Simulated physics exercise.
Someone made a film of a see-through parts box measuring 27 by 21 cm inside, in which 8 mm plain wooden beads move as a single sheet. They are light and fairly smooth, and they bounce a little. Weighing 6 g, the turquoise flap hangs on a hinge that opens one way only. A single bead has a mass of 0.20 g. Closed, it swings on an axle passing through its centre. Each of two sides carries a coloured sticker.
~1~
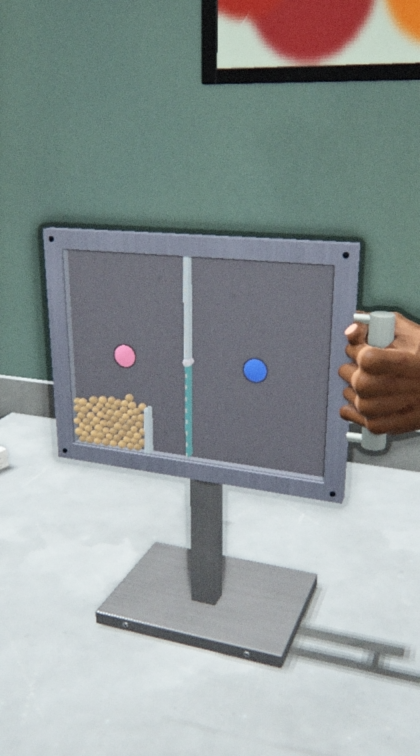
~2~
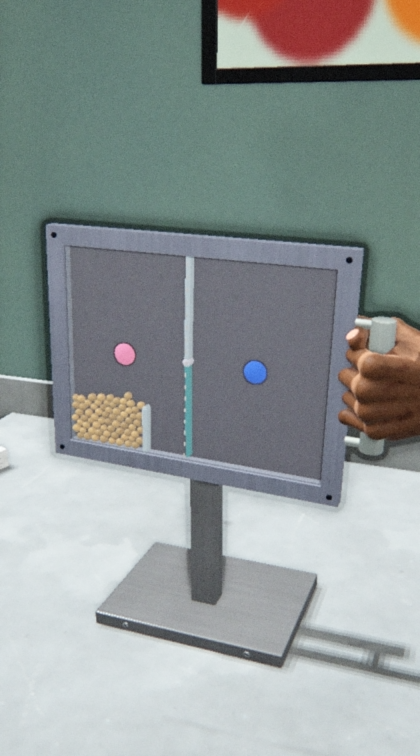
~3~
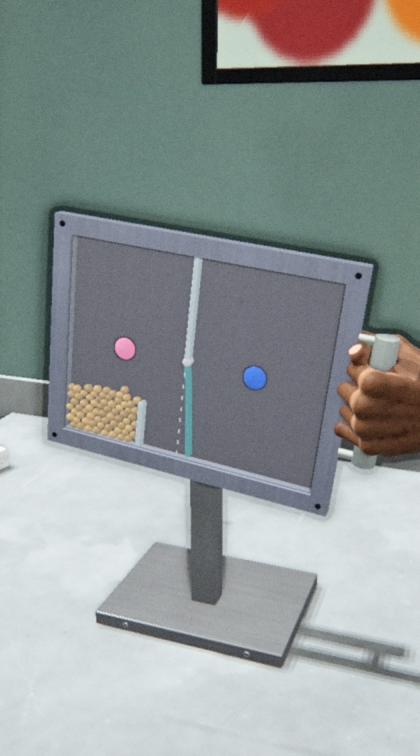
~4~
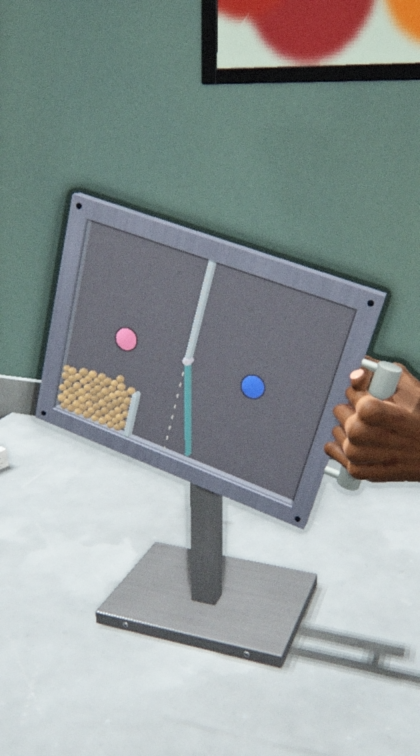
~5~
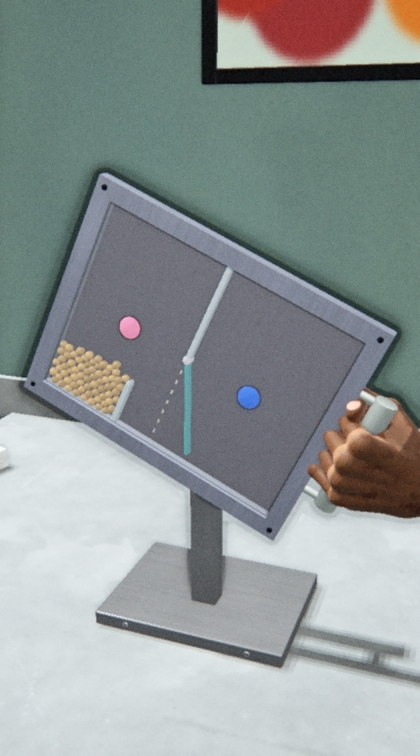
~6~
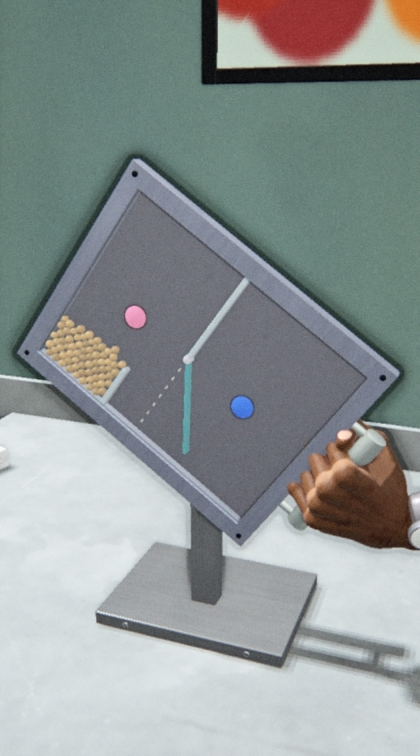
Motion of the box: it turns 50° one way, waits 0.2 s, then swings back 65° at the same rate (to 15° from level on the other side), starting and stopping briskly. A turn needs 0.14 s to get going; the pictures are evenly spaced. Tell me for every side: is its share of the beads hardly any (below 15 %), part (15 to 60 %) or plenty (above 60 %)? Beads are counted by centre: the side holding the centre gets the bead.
Shares: Pink side plenty, blue side hardly any.
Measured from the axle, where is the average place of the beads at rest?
About 6 cm left and 10 cm below.
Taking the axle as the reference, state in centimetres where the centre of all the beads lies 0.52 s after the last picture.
Some 9 cm left and 6 cm below.
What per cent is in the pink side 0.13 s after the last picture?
Share: Some 100 per cent.
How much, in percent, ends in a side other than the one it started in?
Some 10 per cent.
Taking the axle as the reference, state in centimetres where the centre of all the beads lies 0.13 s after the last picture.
Position estimate: Left 12 cm, above 2 cm.
Then, 0.13 s after the last picture, it stands 50° clockwise; the beads' middle is 12 cm left of and 2 cm above the centre; pink 100 %; turquoise flap open 44°.
Then, 0.52 s after the last picture, it stands 17° clockwise; the beads' middle is 9 cm left of and 6 cm below the centre; pink 90 %, blue 10 %; turquoise flap open 23°.
Then, 0.71 s after the last picture, it stands 15° anticlockwise; the beads' middle is 5 cm left of and 10 cm below the centre; pink 90 %, blue 10 %; turquoise flap shut.
At rest 1.5 s after the last picture, it stands 15° anticlockwise; pink 90 %, blue 10 %; turquoise flap shut.
